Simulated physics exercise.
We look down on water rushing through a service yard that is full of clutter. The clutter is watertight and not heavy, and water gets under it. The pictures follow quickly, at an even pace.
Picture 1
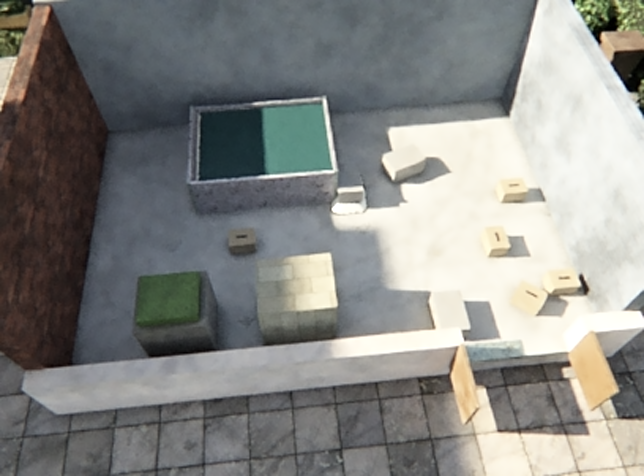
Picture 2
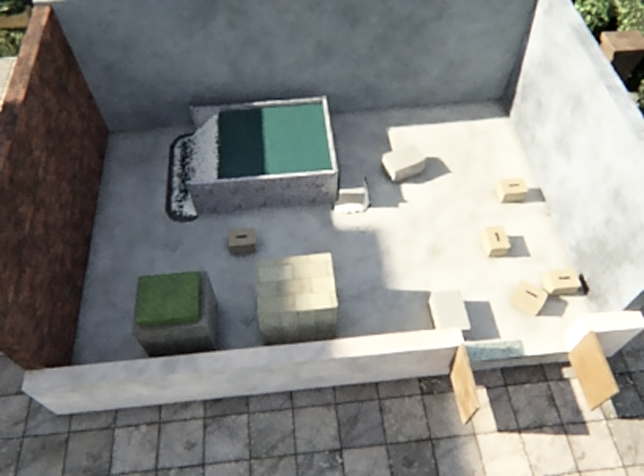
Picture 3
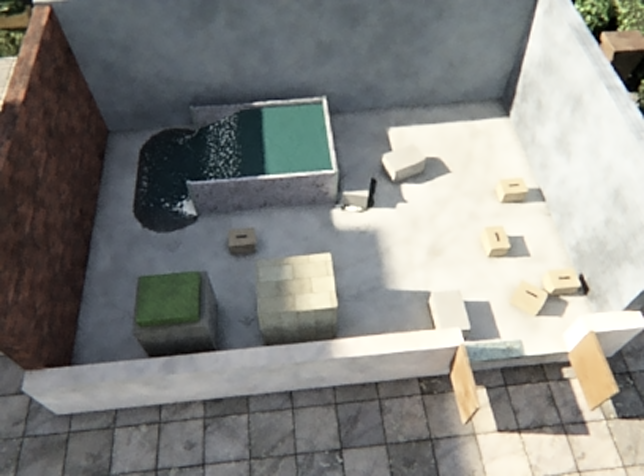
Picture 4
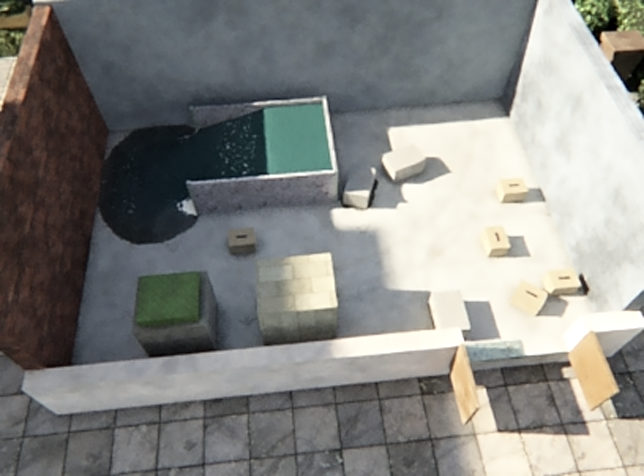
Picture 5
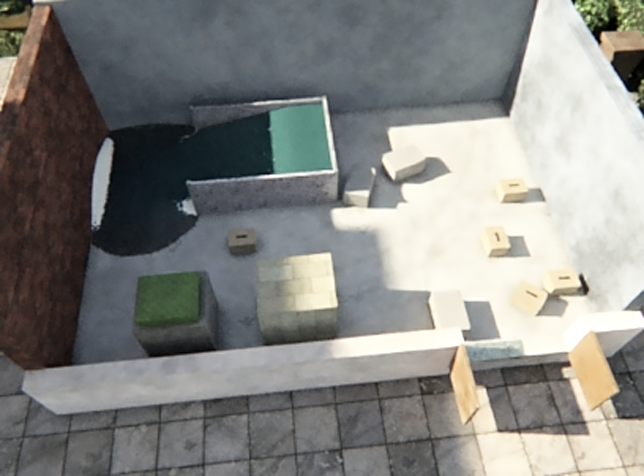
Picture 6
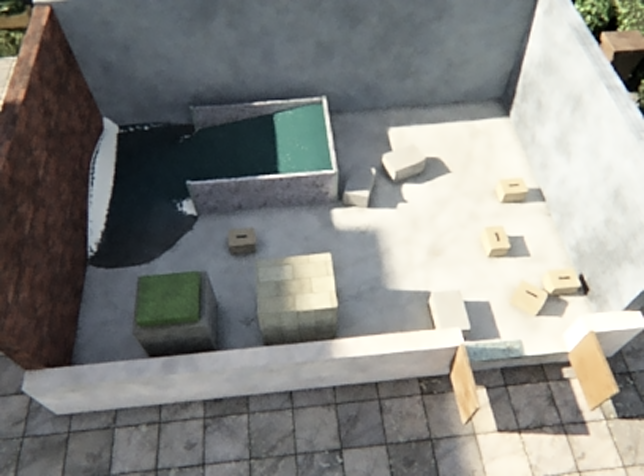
Dark green water pours out of the left end of a low grey-walled tank in a pale walled yard, seen from high above by a still camera. A green-topped block and a pale tiled block stand in front, with small tan crates scattered at right. The water spreads leftward in a rounded, foamy pool, reaches the brown wall and runs along it, while a small pale object beside the tank tilts and shifts slightly.
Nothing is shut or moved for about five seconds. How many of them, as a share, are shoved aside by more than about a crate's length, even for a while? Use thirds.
It is less than a third.
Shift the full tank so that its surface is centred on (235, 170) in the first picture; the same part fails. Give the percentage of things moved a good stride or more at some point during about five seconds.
Near 10 in a hundred.
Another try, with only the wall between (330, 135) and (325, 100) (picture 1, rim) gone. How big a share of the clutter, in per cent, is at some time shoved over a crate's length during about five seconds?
I make it 60 per cent.
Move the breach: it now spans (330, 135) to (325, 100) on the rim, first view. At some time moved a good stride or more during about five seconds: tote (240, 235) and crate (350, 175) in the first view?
In turn: No, under that.
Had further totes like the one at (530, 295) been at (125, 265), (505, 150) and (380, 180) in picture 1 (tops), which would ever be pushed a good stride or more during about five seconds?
One after the other: Moved that far, not that far, never so far.
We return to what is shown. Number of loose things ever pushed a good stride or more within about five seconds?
That makes 1.
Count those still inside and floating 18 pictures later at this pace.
That makes 0.
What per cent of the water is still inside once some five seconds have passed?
About 100 per cent.
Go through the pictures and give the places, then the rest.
In the first picture, a crate at (349, 177), on the bottom; a crate at (405, 157), on the bottom; 0 of 8 have shifted.
In the second picture, a crate at (352, 178), on the bottom, close to its start; a crate at (405, 157) rests on the ground; 1 of 8 have shifted.
In the third picture, a crate at (358, 180), on the bottom, close to its start; a crate at (405, 157), on the bottom; 1 of 8 have shifted.
In the fourth picture, a crate at (360, 180), on the bottom, close to its start; a crate at (405, 157), on the bottom; 1 of 8 have shifted.
In the fifth picture, a crate at (360, 180) rests on the ground, close to its start; a crate at (405, 157) rests on the ground; 1 of 8 have shifted.
In the sixth picture, a crate at (360, 180) rests on the ground, close to its start; a crate at (405, 157) rests on the ground; 1 of 8 have shifted.
A moment on, 0 of 8 are well off their spots; 0 afloat.
Next, 0 of 8 are well off their spots; 0 afloat.
Later, 0 of 8 are well off their spots; 0 afloat.
In the end, 1 of 8 are well off their spots, and 1 have been at some point; 0 afloat.
